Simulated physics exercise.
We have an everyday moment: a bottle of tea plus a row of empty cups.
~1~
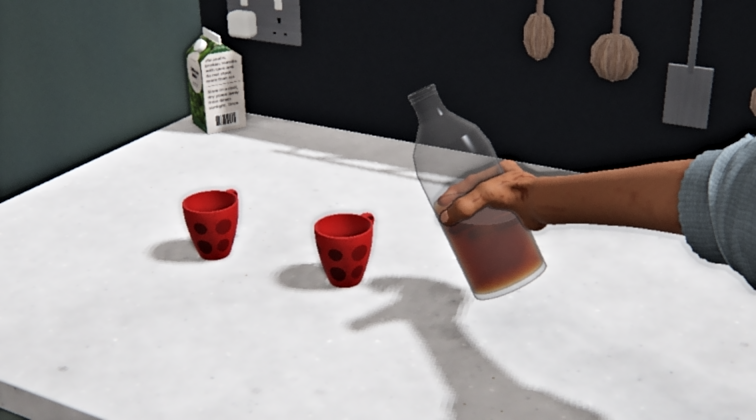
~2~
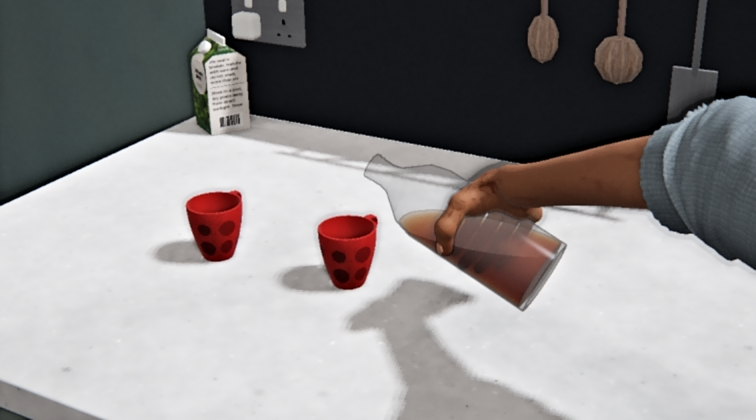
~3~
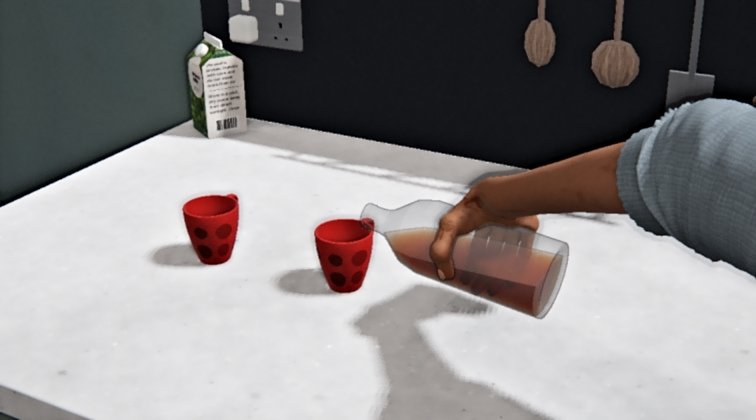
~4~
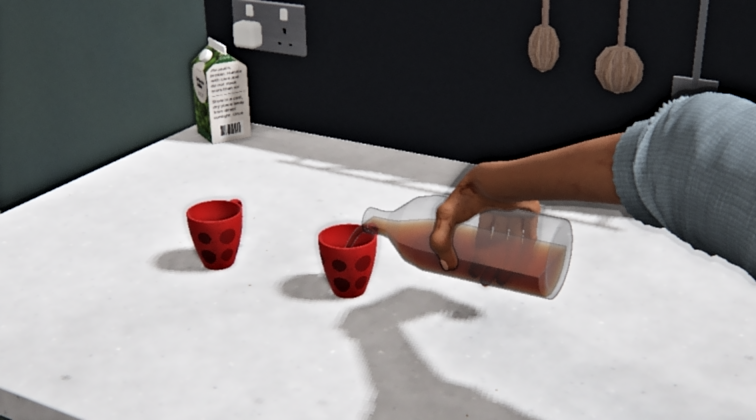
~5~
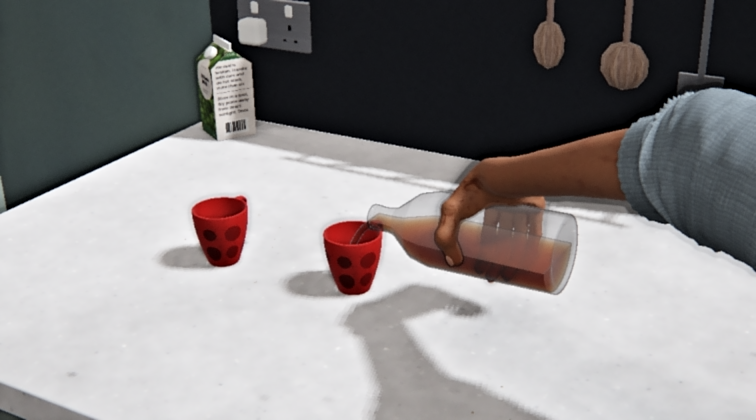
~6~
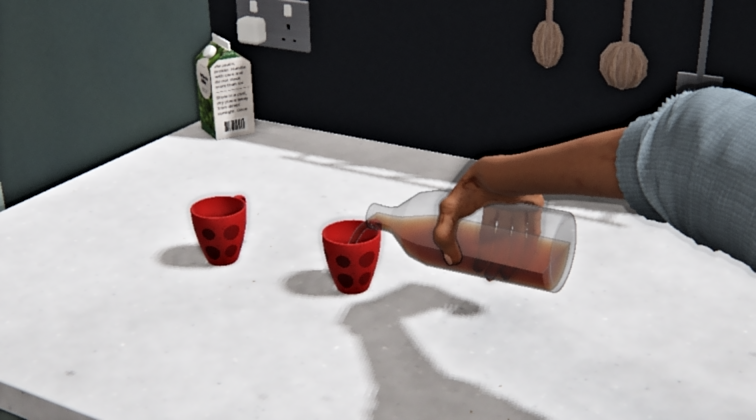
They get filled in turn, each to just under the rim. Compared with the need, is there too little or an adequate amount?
There is an adequate amount.
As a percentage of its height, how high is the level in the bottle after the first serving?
Level: Close to 25 per cent.
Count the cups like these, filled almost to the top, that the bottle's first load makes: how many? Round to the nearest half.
3.0 servings, roughly.
Next, the first is about two thirds full.
After that, the first is done and the bottle has about two thirds of its load.
Finally, both are full and about a third of the tea is over.
